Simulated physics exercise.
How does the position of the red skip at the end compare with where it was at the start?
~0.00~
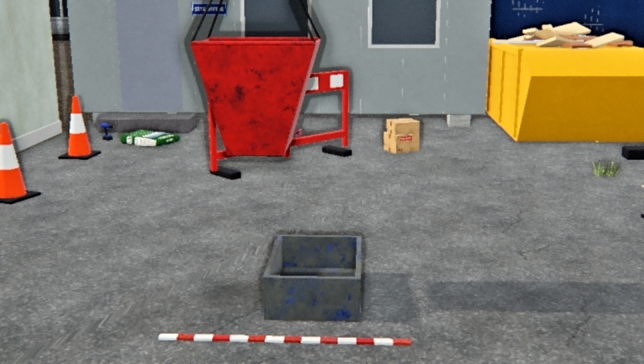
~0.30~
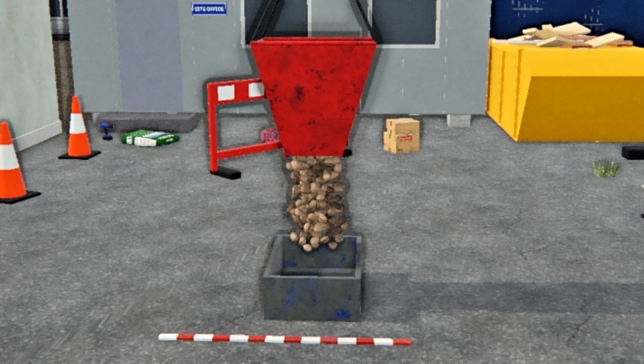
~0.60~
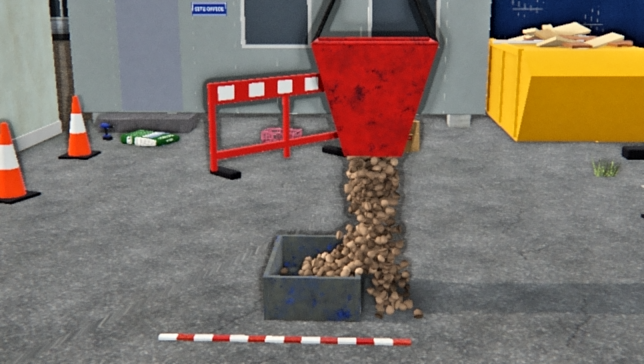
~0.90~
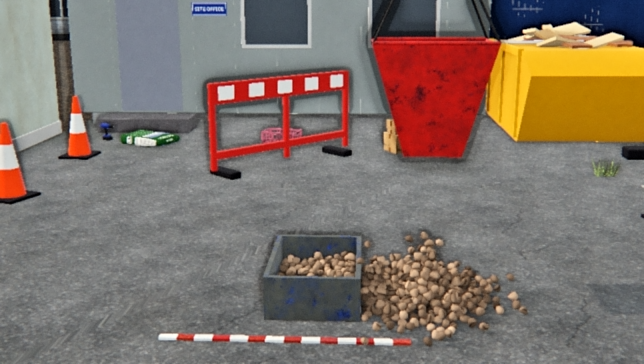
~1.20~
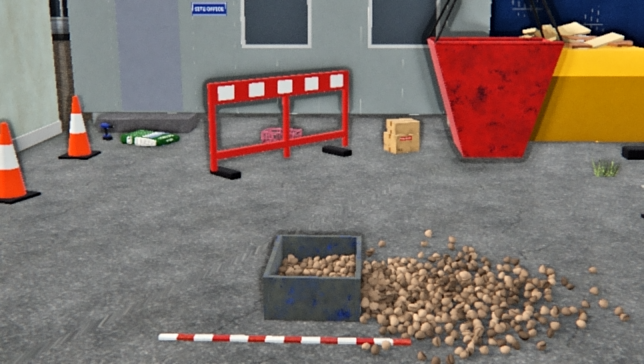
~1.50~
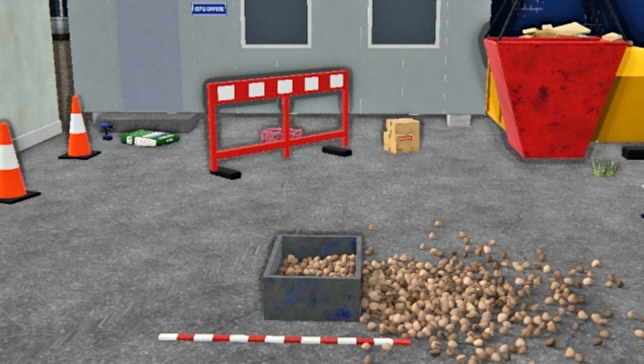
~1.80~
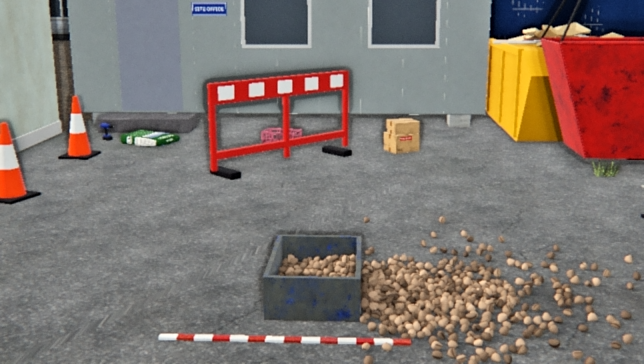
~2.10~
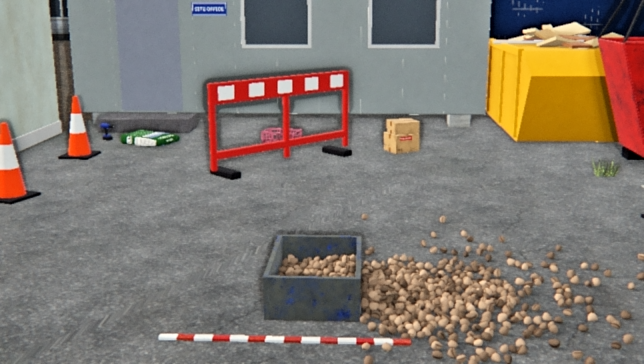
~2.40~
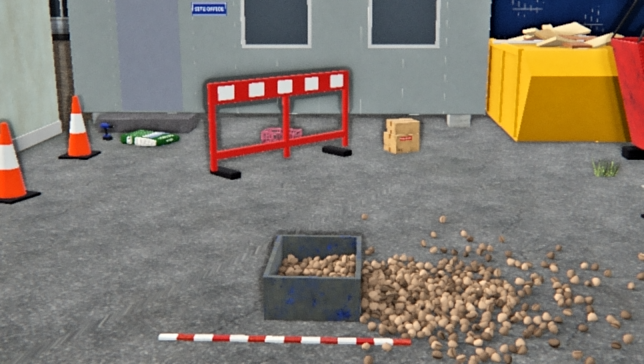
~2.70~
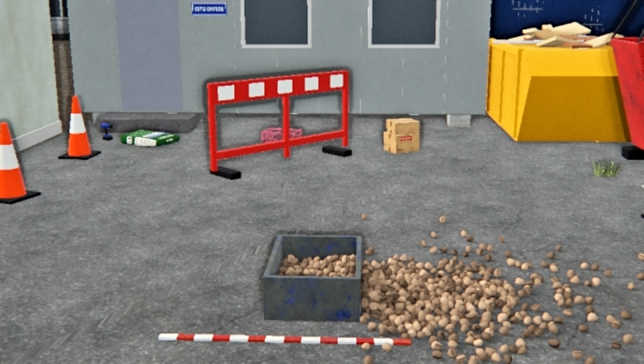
At the start the red skip hangs left of centre, in front of the red and white barrier. By the end it is at the far right edge, partly out of view beside the yellow container.
